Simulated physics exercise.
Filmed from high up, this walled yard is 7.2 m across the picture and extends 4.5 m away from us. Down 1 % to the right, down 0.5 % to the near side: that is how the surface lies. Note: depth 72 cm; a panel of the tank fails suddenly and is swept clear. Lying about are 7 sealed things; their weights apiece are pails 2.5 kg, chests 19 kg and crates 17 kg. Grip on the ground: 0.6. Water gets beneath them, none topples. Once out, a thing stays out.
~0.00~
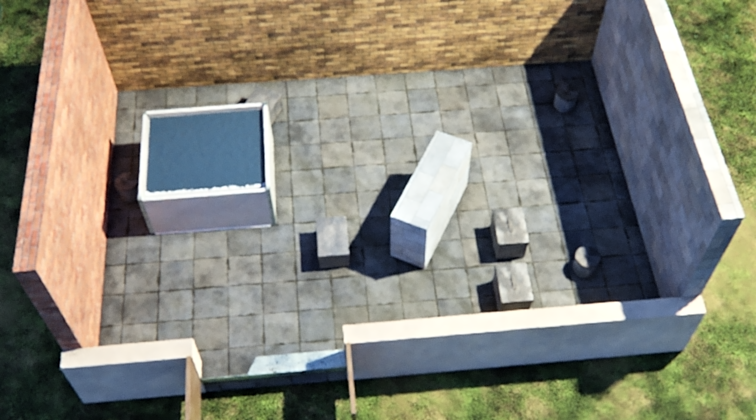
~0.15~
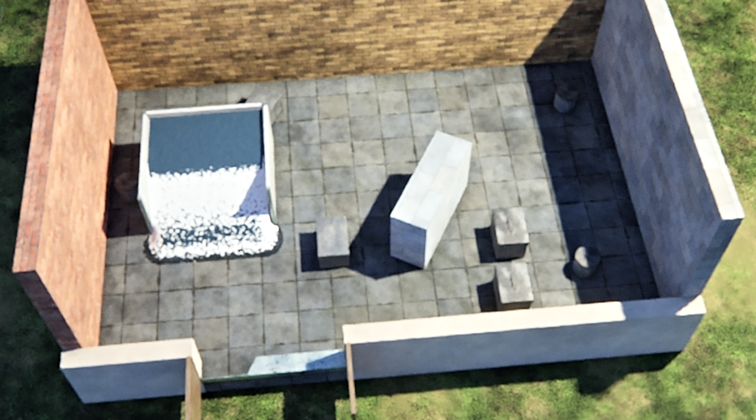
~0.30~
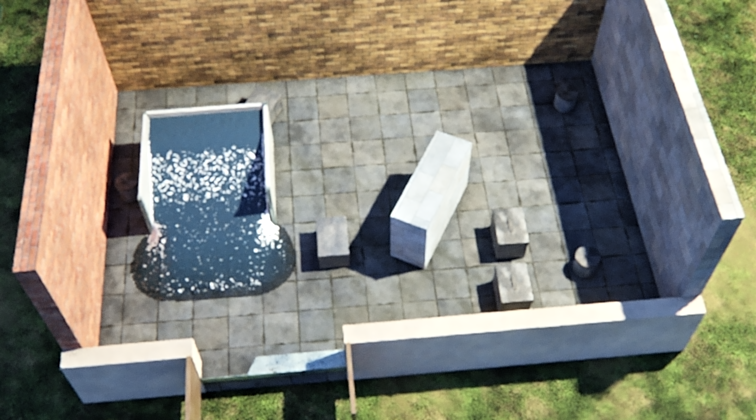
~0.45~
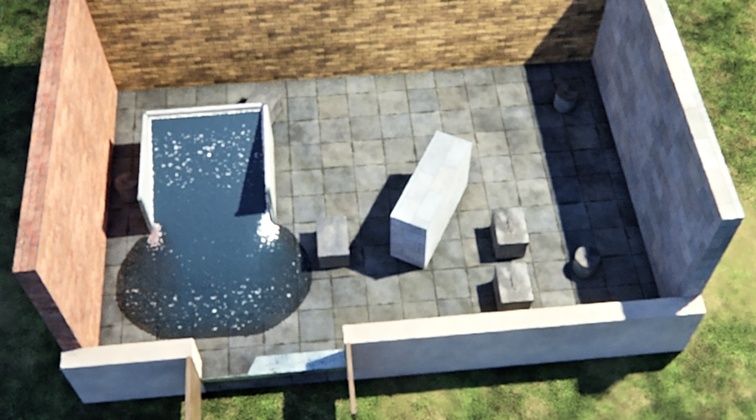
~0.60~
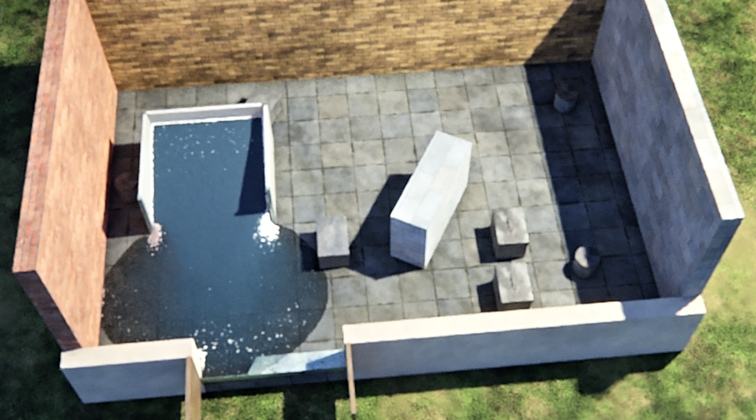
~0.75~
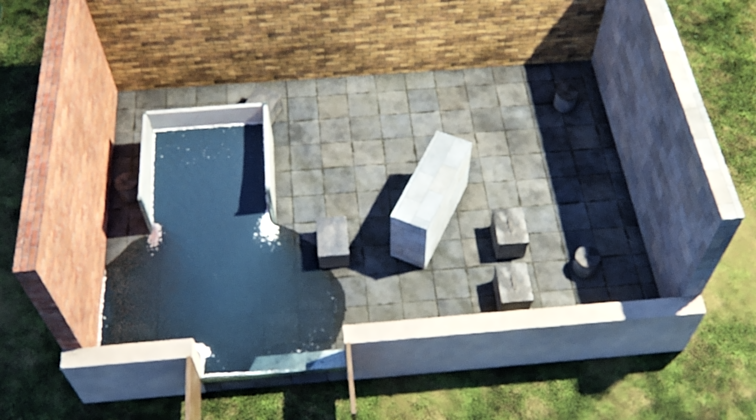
In the video, seen from above, water bursts from the near side of a white-walled tank in a walled, paved yard, foams, then spreads across the paving to the walls, while the blocks and other objects remain still.
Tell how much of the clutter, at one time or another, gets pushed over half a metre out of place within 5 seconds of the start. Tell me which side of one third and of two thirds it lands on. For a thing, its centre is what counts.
It lands below one third.
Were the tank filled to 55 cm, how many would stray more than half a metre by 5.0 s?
1.
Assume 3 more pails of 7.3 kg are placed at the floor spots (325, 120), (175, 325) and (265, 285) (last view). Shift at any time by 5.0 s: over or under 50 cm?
Order as given: Stays inside it, goes farther, goes farther.
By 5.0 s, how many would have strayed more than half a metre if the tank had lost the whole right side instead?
The answer would then be 3.
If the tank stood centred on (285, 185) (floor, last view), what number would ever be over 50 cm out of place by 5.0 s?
Result: 3.
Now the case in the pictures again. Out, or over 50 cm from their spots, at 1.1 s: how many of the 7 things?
Result: 0.
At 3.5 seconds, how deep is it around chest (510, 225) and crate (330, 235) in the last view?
I'd put it at 1 cm and 1 cm respectively.
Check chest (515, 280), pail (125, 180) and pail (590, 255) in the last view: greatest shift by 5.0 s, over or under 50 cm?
Result, in order: Undershooting / overshooting / undershooting.
After 1.1 s 0 of 7 are over 50 cm from their spots; 0 afloat.
After 2.2 s 0 of 7 are over 50 cm from their spots; 0 afloat.
After 3.5 s 1 of 7 are over 50 cm from their spots; 1 afloat.
After 5.0 s 1 of 7 are over 50 cm from their spots, and 1 have been at some point; 0 afloat.
